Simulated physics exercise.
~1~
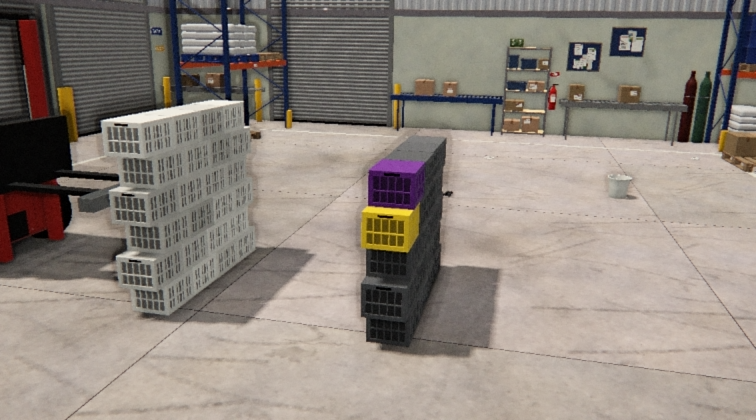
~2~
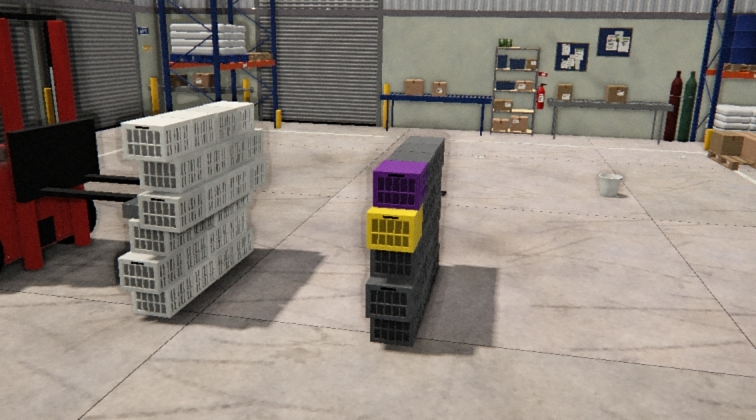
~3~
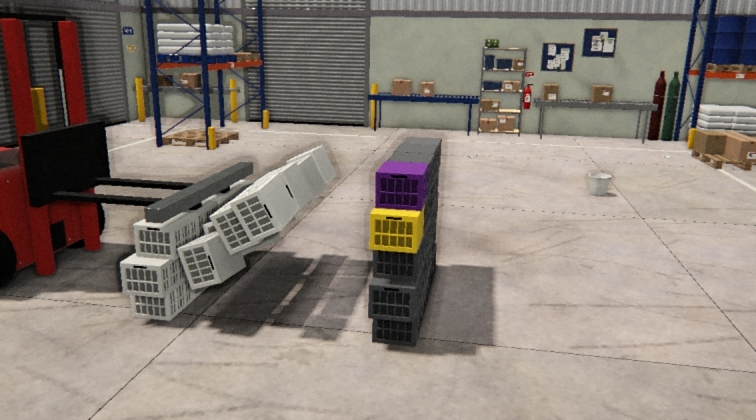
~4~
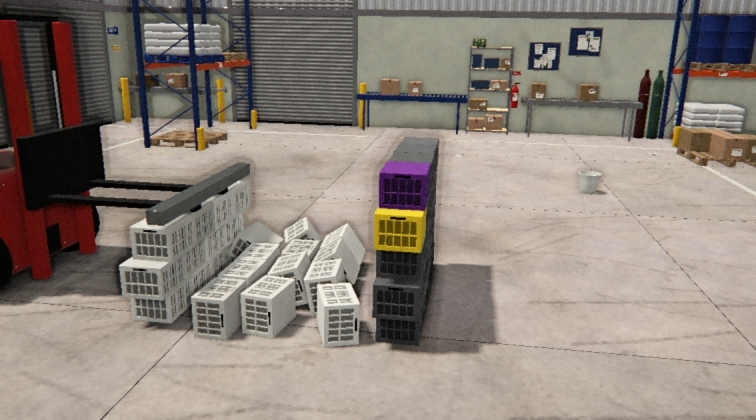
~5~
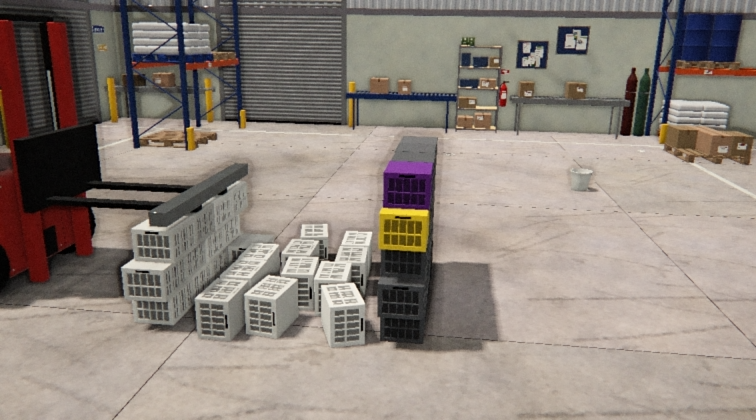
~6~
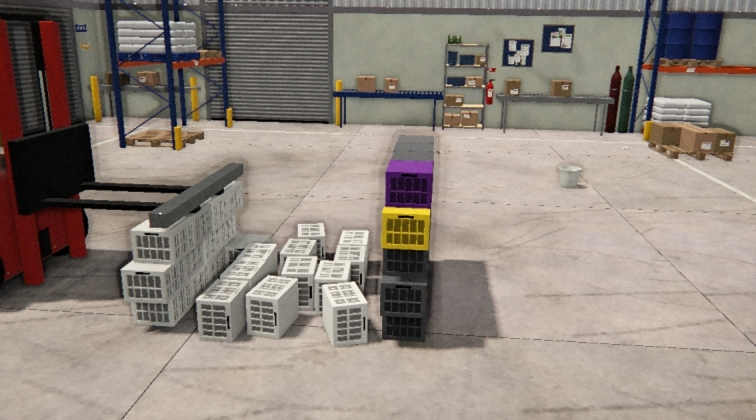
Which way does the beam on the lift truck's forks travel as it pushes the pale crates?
The beam moves to the right, toward the dark wall of crates.
